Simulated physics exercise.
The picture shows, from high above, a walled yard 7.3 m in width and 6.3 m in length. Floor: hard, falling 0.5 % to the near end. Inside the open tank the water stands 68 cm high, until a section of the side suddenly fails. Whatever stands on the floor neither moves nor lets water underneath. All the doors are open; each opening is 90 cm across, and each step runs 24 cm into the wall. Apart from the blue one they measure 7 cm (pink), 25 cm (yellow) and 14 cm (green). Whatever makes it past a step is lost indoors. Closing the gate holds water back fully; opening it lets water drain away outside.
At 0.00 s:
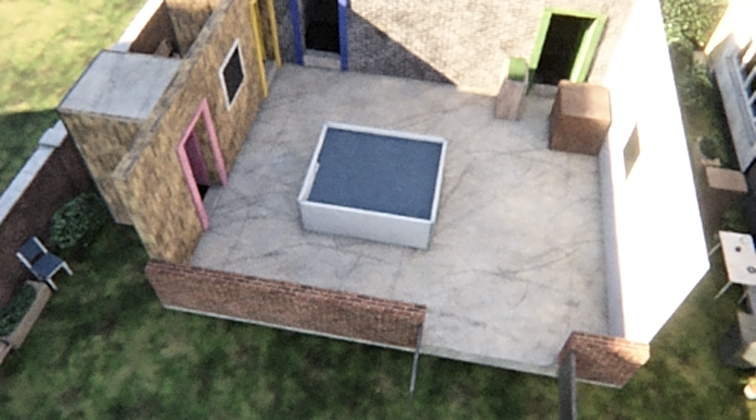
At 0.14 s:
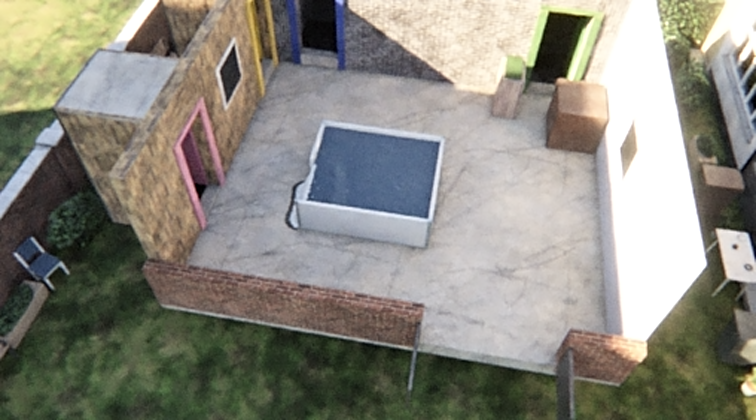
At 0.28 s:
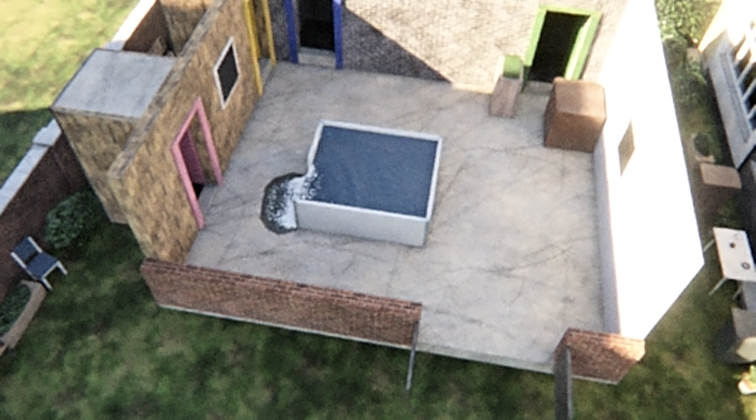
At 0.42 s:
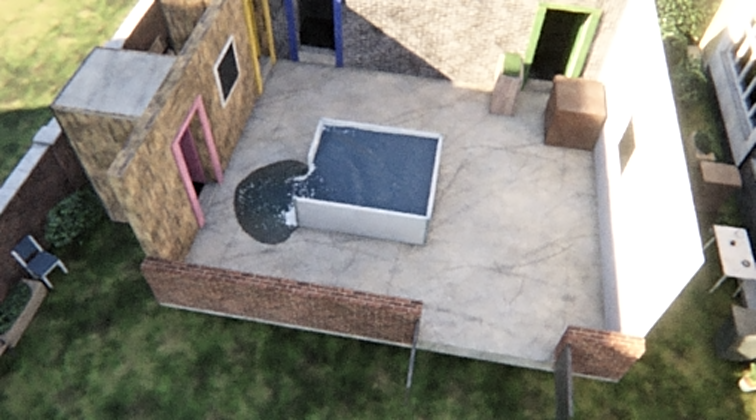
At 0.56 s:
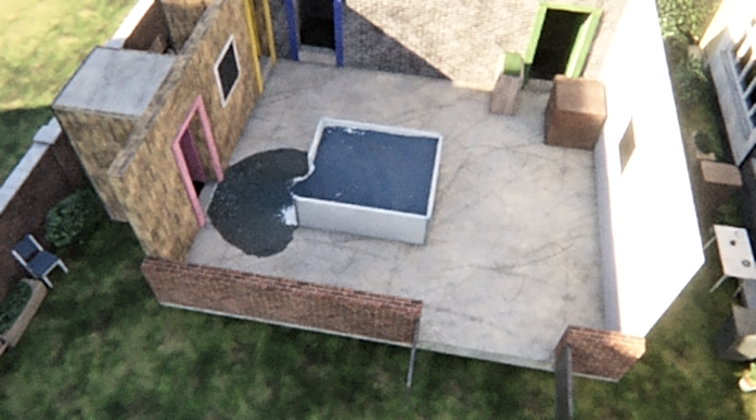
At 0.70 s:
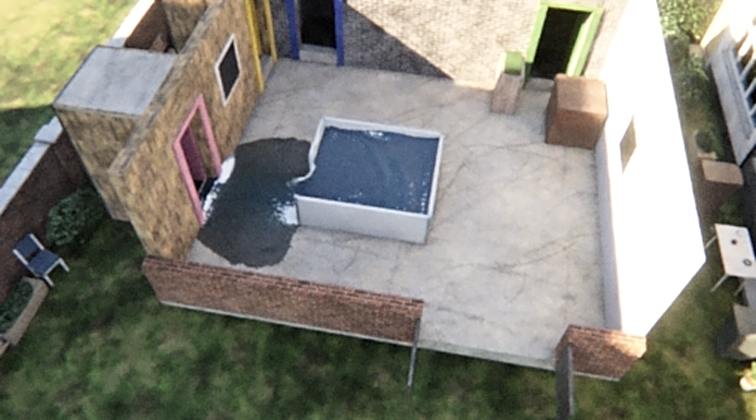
A paved, walled yard with grass around it is seen from high above at an angle, with a white-sided open tank of dark blue water near its middle. A pink doorway stands on the left, yellow and blue ones at the back left, a green one at the back right beside a brown block. Water pours from the tank's left side and spreads in a dark, widening pool to the pink doorway.
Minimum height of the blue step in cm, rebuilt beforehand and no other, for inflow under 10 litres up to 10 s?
11 cm.
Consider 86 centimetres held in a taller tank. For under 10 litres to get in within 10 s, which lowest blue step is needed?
Roughly 15 centimetres would do it.
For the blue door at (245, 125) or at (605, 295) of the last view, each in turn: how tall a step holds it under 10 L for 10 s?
Minimums: Roughly 7.5 cm and 6.5 cm.
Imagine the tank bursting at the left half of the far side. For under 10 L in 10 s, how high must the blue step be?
Minimum height: Approx. 27 cm.
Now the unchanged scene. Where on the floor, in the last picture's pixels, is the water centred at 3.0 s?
The water's centre is at about (328, 192).
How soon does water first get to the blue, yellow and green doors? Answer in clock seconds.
Times: Blue 2.4 seconds, yellow 1.8 seconds, green 6.0 seconds.
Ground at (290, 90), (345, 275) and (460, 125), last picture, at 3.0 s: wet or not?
1: Awash; 2: Awash; 3: Unwetted.
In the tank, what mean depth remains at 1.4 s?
About 51 centimetres.
After 1.4 s water covers 15 % of the floor, deepest (39 cm) near (297, 209); it has not reached the blue door.
After 3.0 s water covers 35 % of the floor, deepest (28 cm) near (209, 211); 16 cm at the blue door, 0 litres in over its 27 cm step.
After 10.0 s water covers 95 % of the floor, deepest (13 cm) near (176, 284); 6 cm at the blue door, 0 litres in over its 27 cm step.
At the blue door as built, the water arrived by 2.5 s and peaked near 16 cm at 3.0 s.
Run again over the same 10 s with other heights there, 14 litres in over 10 cm, 3 litres over 13.5 cm. The limit of 10 litres is kept from about 11 cm up.
